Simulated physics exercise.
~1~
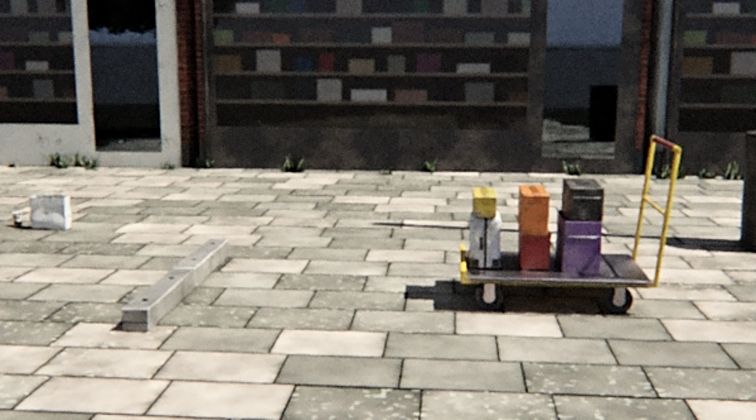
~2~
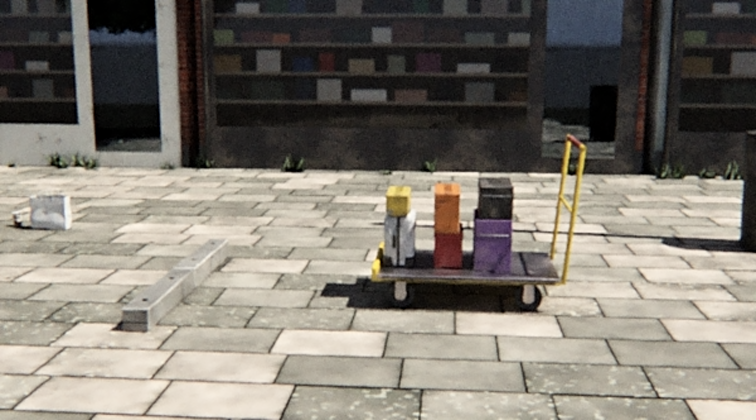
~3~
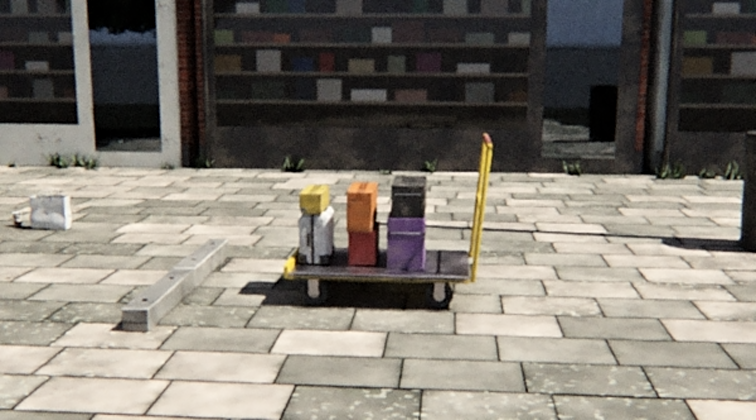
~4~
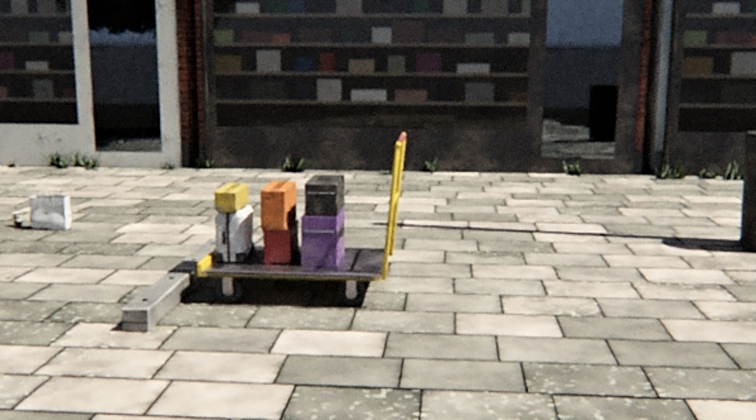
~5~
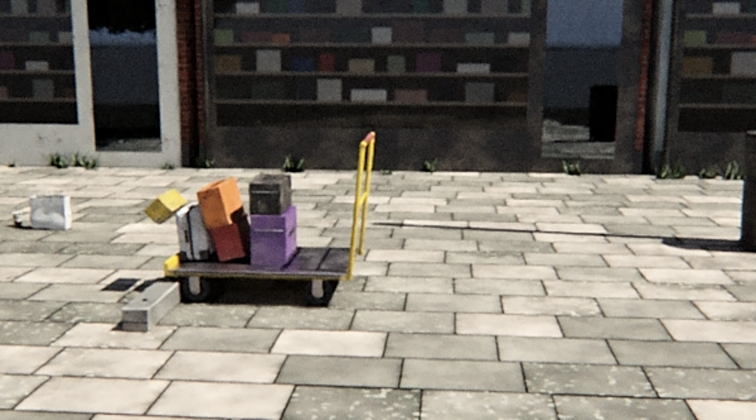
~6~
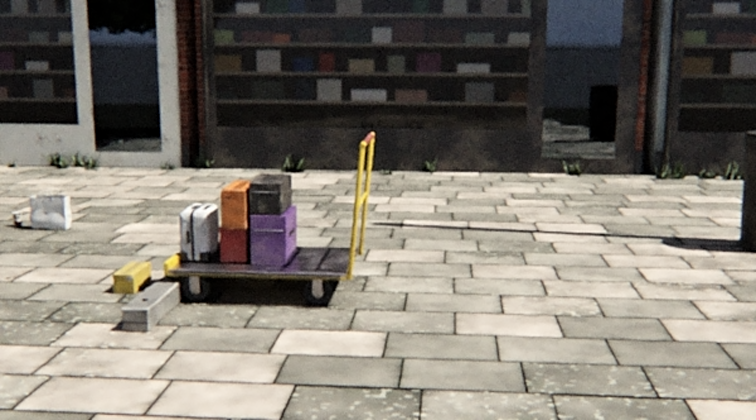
In the video, a flatbed trolley stacked with boxes and cases rolls left across paving and stops at a low kerb. The load tips forward, and the yellow carton tumbles off the front onto the ground, while the rest settle back upright on the platform.
